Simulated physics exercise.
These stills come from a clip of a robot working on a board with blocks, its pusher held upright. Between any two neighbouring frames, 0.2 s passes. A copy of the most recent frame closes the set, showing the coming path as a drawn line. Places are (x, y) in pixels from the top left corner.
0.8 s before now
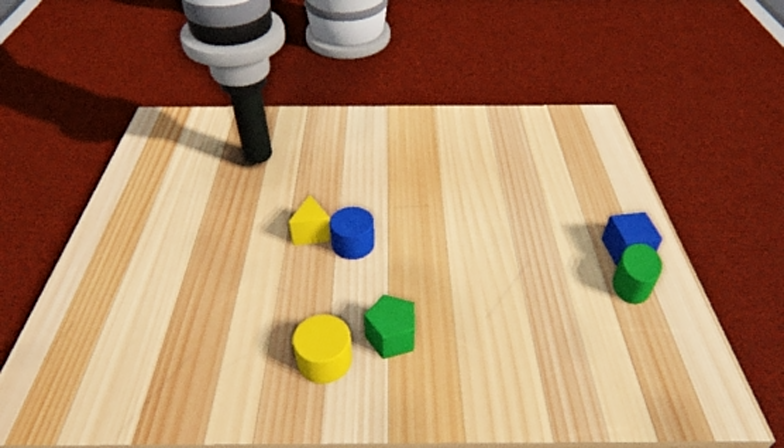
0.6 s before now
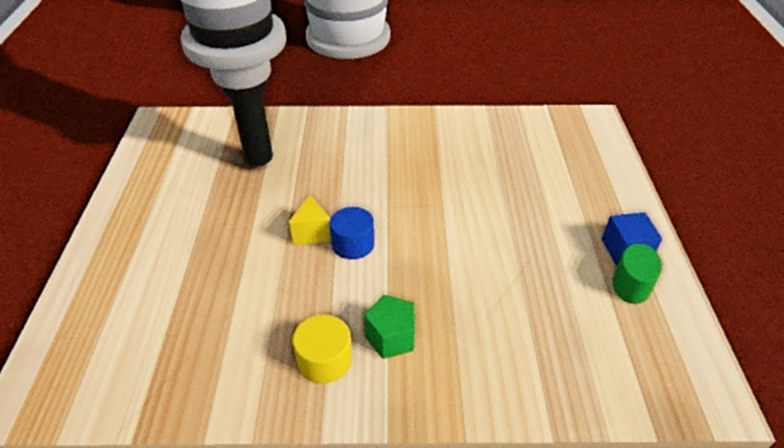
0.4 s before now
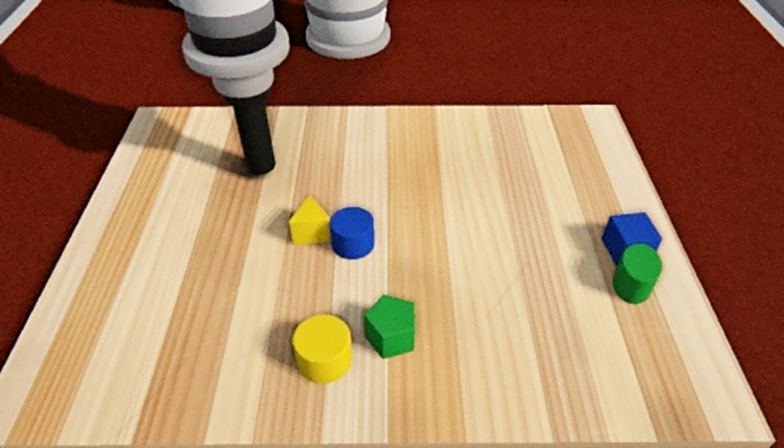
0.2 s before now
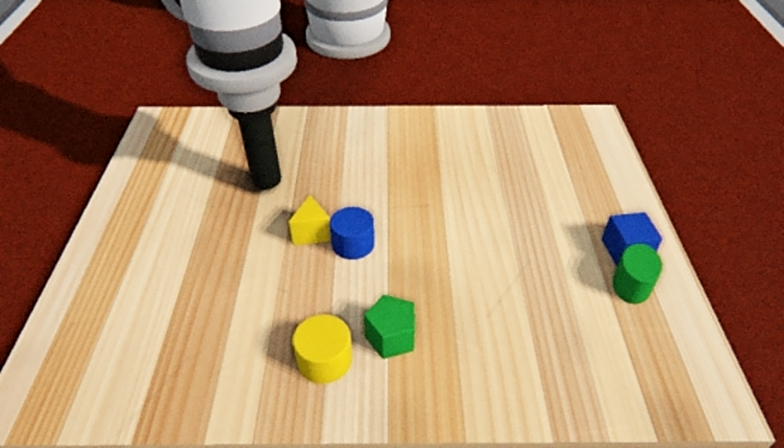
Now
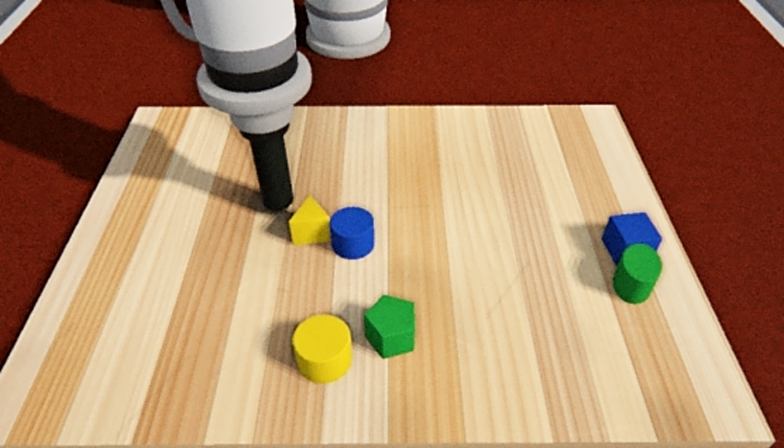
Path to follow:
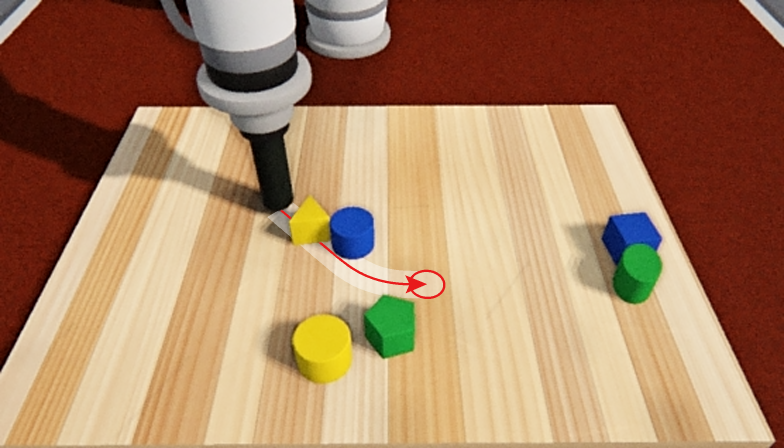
On a striped wooden board, a robot arm's black pusher moving slightly nearer the yellow triangular block while all the blocks stay still.
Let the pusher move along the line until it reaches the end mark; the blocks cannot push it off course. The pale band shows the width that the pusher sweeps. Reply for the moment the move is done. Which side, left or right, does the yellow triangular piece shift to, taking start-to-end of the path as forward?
Heads right.
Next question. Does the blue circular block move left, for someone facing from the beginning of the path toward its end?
Yes, I think so.
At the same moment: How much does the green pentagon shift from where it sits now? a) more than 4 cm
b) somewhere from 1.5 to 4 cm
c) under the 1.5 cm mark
Letter c.
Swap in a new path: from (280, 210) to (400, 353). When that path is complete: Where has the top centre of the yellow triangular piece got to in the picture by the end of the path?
For the centre of its top, I'd go with (387, 268).
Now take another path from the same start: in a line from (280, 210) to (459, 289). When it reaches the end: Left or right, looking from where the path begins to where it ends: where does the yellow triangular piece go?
Measured against the direction from start to end, the yellow triangular piece shifts toward the right-hand side.
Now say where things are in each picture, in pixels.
Pusher tip (259, 156); block tops, yellow triangular piece (309, 211); yellow circular block (321, 337); blue circular block (352, 221); green pentagon (392, 315), in the first picture.
Pusher (259, 159); blocks unchanged, in the second picture.
Pusher (262, 167); blocks unchanged, in the third picture.
Pusher (267, 181); blocks unchanged, in the fourth picture.
Pusher (279, 202); yellow triangular piece (309, 211); yellow circular block (321, 337); blue circular block (352, 221); green pentagon (392, 315), in the fifth picture.
Path on the board, from (280, 210) via (318, 241) and (362, 274), ending at (427, 284).
What follows on the original path. One third of the way, pusher (318, 234); yellow triangular piece (331, 236), turned 25° clockwise; blue circular block (366, 227).
Two thirds of the way, pusher (364, 267); yellow triangular piece (373, 274), turned 35° clockwise; blue circular block (395, 233).
At the end, pusher (427, 277); yellow triangular piece (388, 284), turned 80° clockwise; yellow circular block in place; blue circular block (404, 231); green pentagon (394, 325).
